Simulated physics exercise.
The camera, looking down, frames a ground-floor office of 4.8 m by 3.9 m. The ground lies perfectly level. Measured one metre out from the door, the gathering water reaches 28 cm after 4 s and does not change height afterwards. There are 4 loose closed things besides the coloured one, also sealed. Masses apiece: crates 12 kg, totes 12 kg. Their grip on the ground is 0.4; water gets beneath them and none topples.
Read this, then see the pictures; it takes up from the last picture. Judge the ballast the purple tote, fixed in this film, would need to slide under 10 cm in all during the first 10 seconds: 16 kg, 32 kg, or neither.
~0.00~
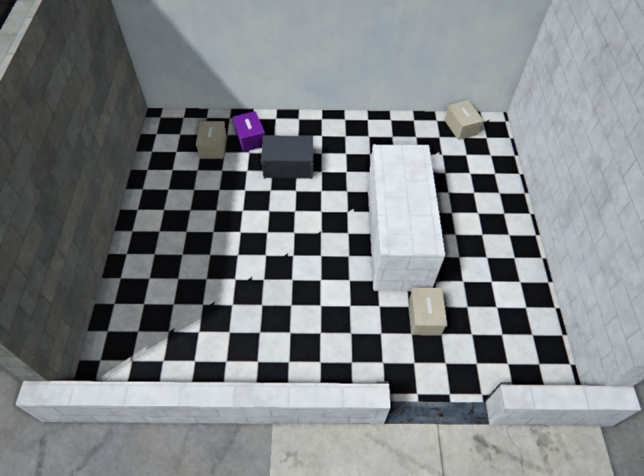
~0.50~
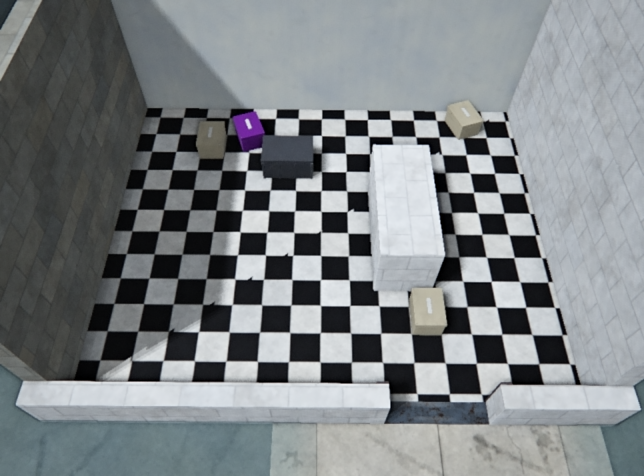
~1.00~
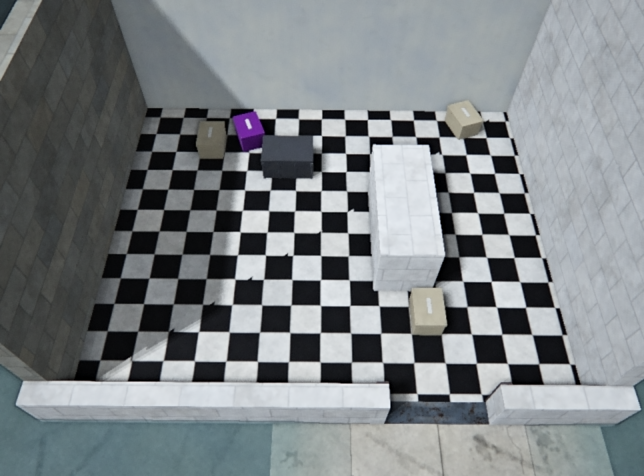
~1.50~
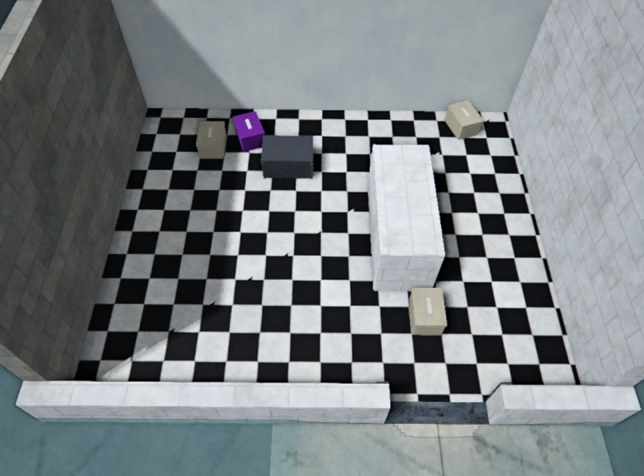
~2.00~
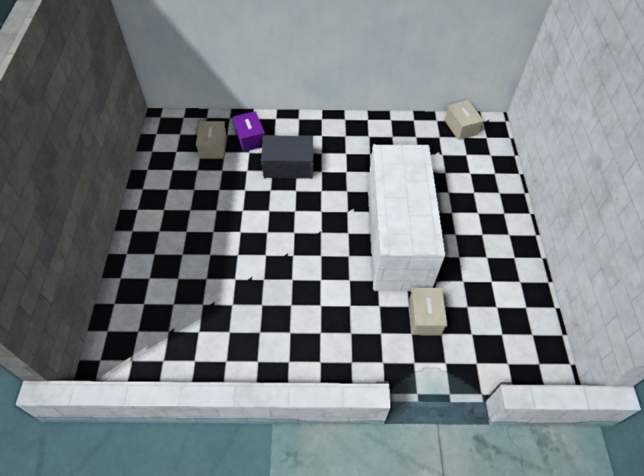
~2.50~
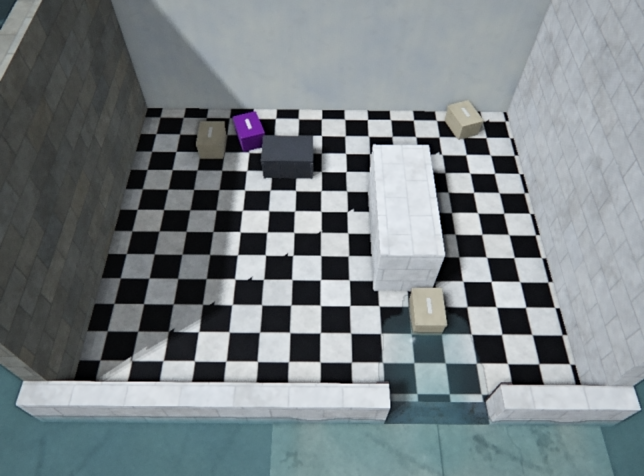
Judgement: 32 kg is required.
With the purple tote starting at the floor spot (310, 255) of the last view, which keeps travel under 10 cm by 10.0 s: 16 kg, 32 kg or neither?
Here only the heavier suffices.
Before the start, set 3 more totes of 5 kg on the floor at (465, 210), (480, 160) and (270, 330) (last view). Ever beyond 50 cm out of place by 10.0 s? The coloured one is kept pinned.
In turn: Beyond it, beyond it, within it.
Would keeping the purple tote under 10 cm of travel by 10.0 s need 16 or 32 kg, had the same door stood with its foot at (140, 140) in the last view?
Short version: Neither mass is sufficient.
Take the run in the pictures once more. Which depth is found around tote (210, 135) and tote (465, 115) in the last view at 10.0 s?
Close to 11 and 9 centimetres.
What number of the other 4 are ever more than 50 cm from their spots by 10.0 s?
I make that 3.
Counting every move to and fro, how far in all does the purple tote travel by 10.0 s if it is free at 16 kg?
Total path: Approx. 60 cm.
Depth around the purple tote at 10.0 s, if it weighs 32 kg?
Around 11 cm.
After 3.5 s the purple tote would be 0 cm from its start with 16 kg and 0 cm from its start with 32 kg; 0 cm of water round it then.
After 4.5 s the purple tote would be 0 cm from its start with 16 kg and 0 cm from its start with 32 kg; 0 cm of water round it then.
After 7.0 s the purple tote would be 0 cm from its start with 16 kg and 0 cm from its start with 32 kg; 2 cm of water round it then.
After 10.0 s the purple tote would be 60 cm from its start with 16 kg and 0 cm from its start with 32 kg; 11 cm of water round it then.
